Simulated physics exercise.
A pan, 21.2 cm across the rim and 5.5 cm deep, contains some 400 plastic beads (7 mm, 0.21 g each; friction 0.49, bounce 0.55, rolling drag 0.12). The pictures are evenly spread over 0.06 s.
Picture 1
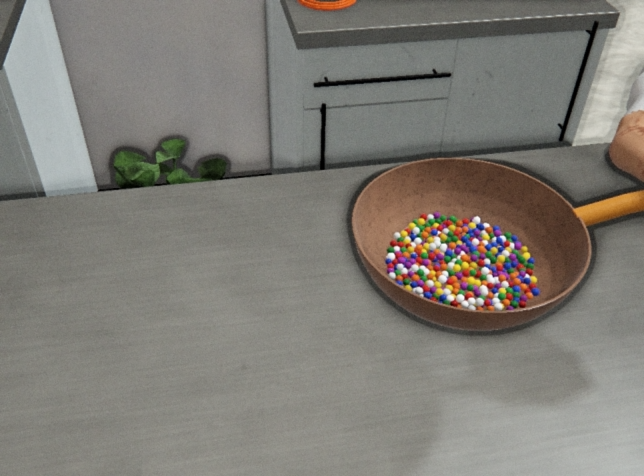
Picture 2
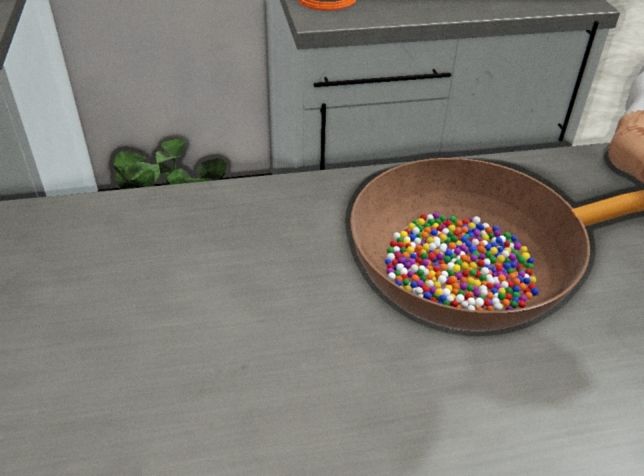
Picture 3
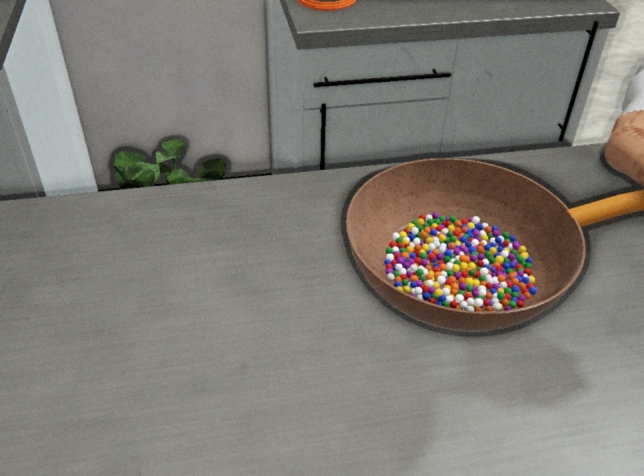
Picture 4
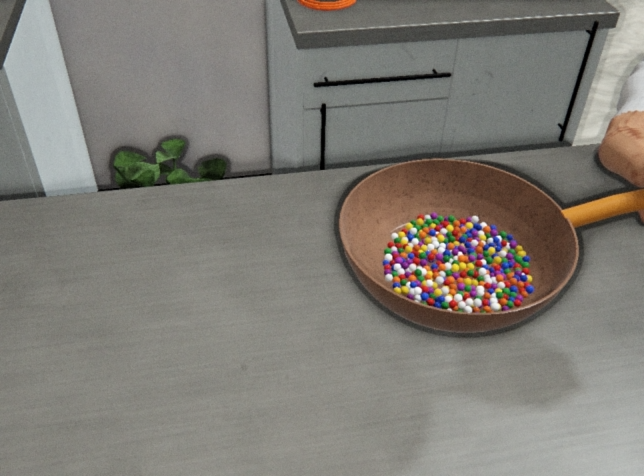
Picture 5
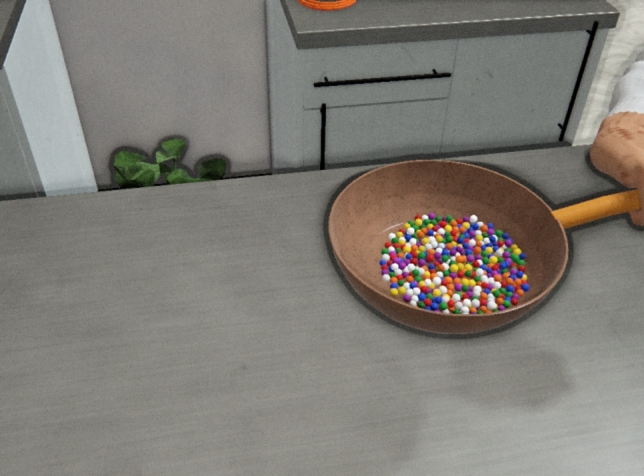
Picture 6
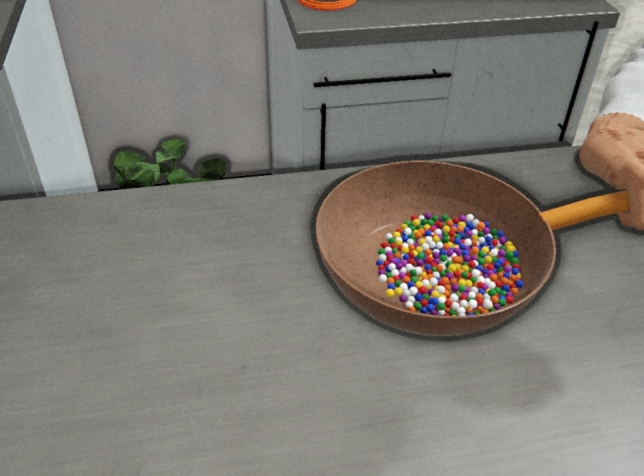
A kitchen with grey cabinets is seen from slightly above, across a grey countertop, with a leafy green plant at the back left. A brown pan holding many small multicoloured beads sits toward the right, its orange-brown handle gripped by a hand at the right edge. The hand slides the level pan a short way left, slowly at first then faster, the beads shifting slightly inside, while the camera stays still.
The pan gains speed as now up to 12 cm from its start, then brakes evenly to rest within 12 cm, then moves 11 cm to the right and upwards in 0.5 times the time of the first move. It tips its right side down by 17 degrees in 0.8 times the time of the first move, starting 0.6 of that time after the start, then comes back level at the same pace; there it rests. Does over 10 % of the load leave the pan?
Lost yes.
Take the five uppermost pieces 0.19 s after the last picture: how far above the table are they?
Roughly 23 cm.
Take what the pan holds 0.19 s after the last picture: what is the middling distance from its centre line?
About 4.0 cm.
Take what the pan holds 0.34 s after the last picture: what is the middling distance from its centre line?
Some 4.0 cm.
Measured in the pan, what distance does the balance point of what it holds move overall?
Roughly 4.5 cm.
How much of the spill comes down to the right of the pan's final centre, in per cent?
Roughly 100 per cent.
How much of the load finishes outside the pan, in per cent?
Some 20 per cent.
Then, 0.19 s after the last picture, tilt 14 degrees; pan 100 %; middle of all pieces near (181, 285).
Then, 0.34 s after the last picture, tilt 11 degrees; pan 85 %, in the air 15 %; middle of all pieces near (267, 150).
Then, 0.49 s after the last picture, tilt 0 degrees; pan 80 %, in the air 20 %; middle of all pieces near (384, 176).
Then, 0.62 s after the last picture, tilt 0 degrees; pan 80 %, in the air 20 %; middle of all pieces near (392, 222).
In the end, fallen right of where it stops 20 %, pan 80 %.
